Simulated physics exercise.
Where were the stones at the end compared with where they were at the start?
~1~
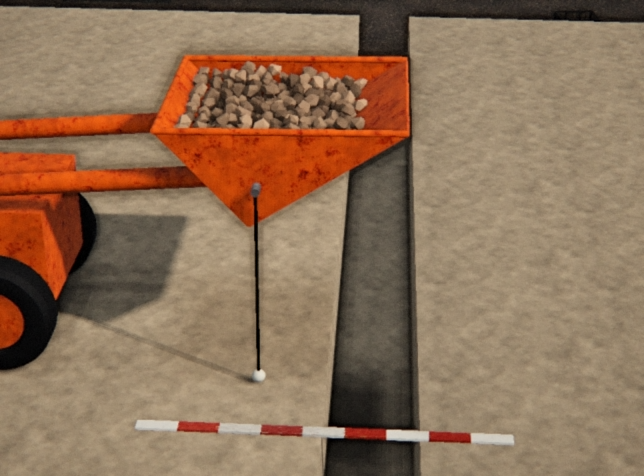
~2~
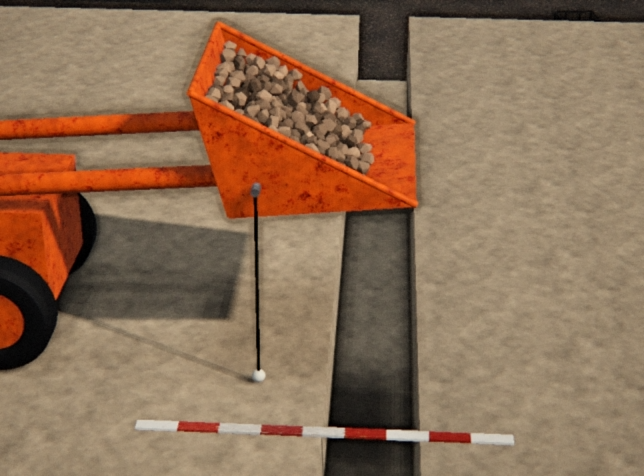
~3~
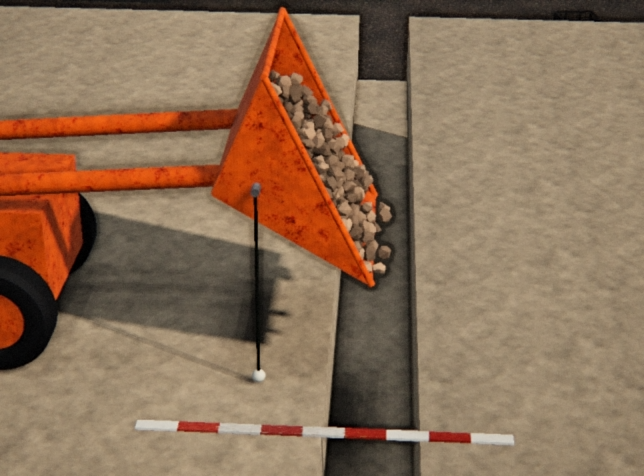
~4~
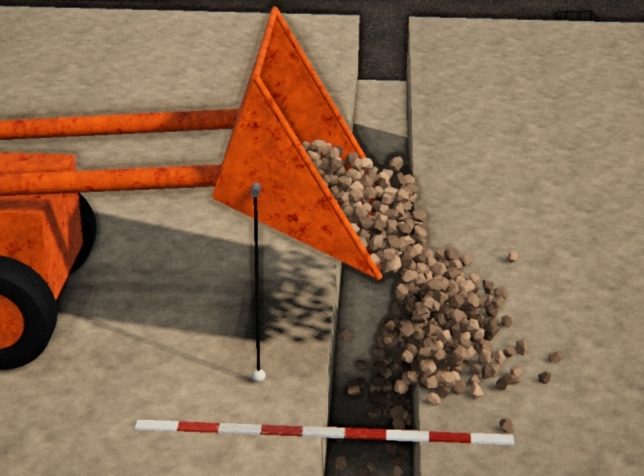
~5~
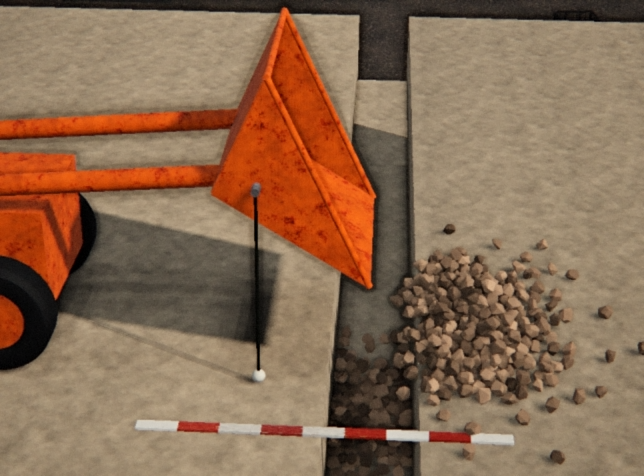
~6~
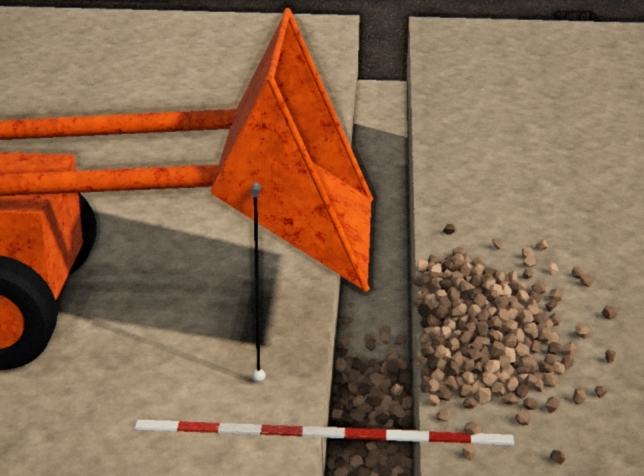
At the start the stones were all up in the orange bucket, but by the end they lay lower and further right, mostly heaped on the ground past the trench with some in the trench itself.
An orange bucket full of brown stones on a loader tipped steeply forward and poured its load out to the right, and the stones ended mostly in a heap beyond the trench, with some down inside it and the bucket empty.
